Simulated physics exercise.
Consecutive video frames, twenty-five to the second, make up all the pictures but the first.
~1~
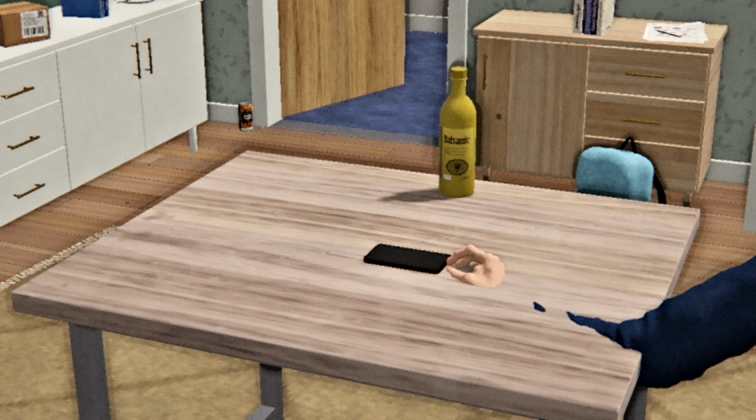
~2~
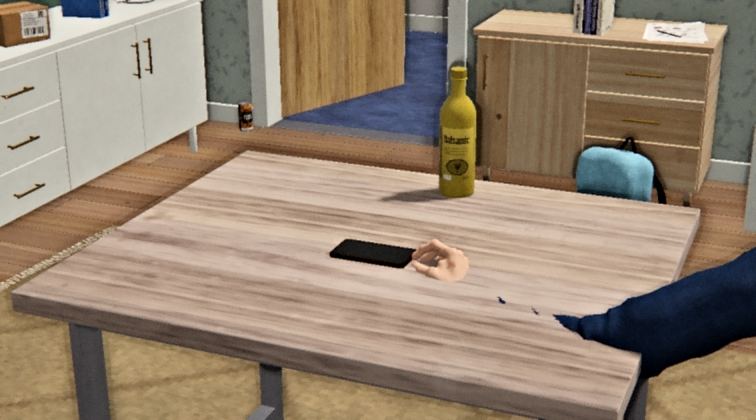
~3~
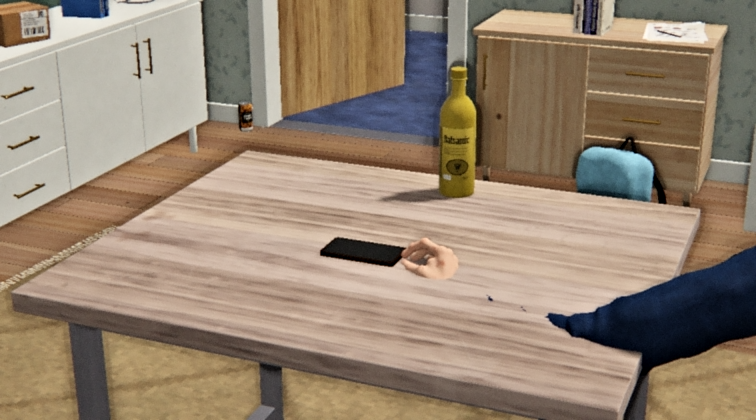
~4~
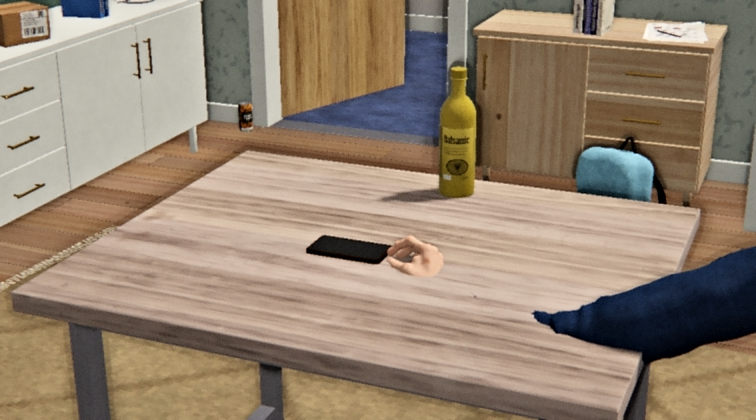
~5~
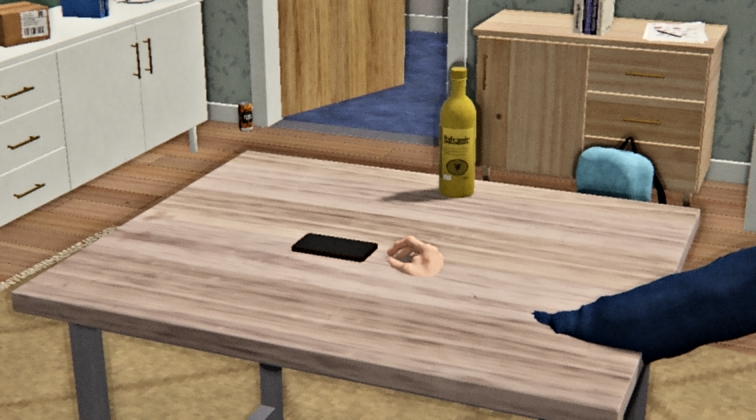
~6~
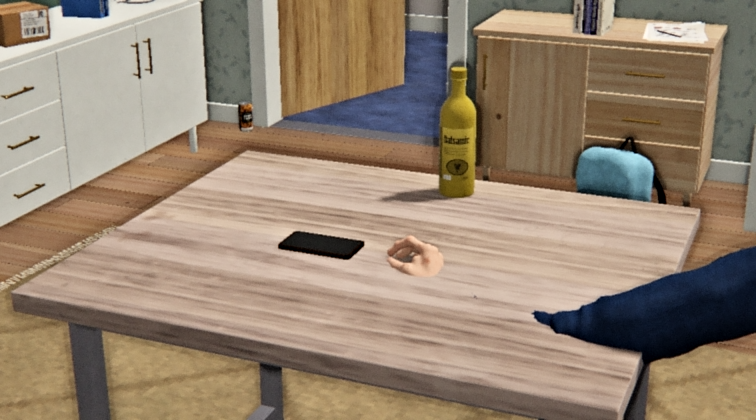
The video shows a hand pushing a dark phone leftward across a wooden table, in front of a yellow bottle. The hand then stays still while the phone slides a little farther left, leaving a gap between them.
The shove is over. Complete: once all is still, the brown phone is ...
On the table.
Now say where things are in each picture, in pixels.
The first frame shows under the hand; brown phone (408, 259).
The second frame shows under the hand; brown phone (374, 253).
The third frame shows under the hand; brown phone (364, 252).
The fourth frame shows brown phone (350, 249).
The fifth frame shows brown phone (335, 248) shifted a little.
The sixth frame shows brown phone (322, 245) shifted a little.
Then, 0.10 s on from there, brown phone shifted about its own width near (295, 241).
Then, 0.20 s on from there, brown phone shifted about its own width near (280, 238).
Then, 0.30 s on from there, brown phone shifted about its own width near (274, 237).
In the end, moved from the start, brown phone. At the end, from the last picture's camera, brown phone near (274, 237).
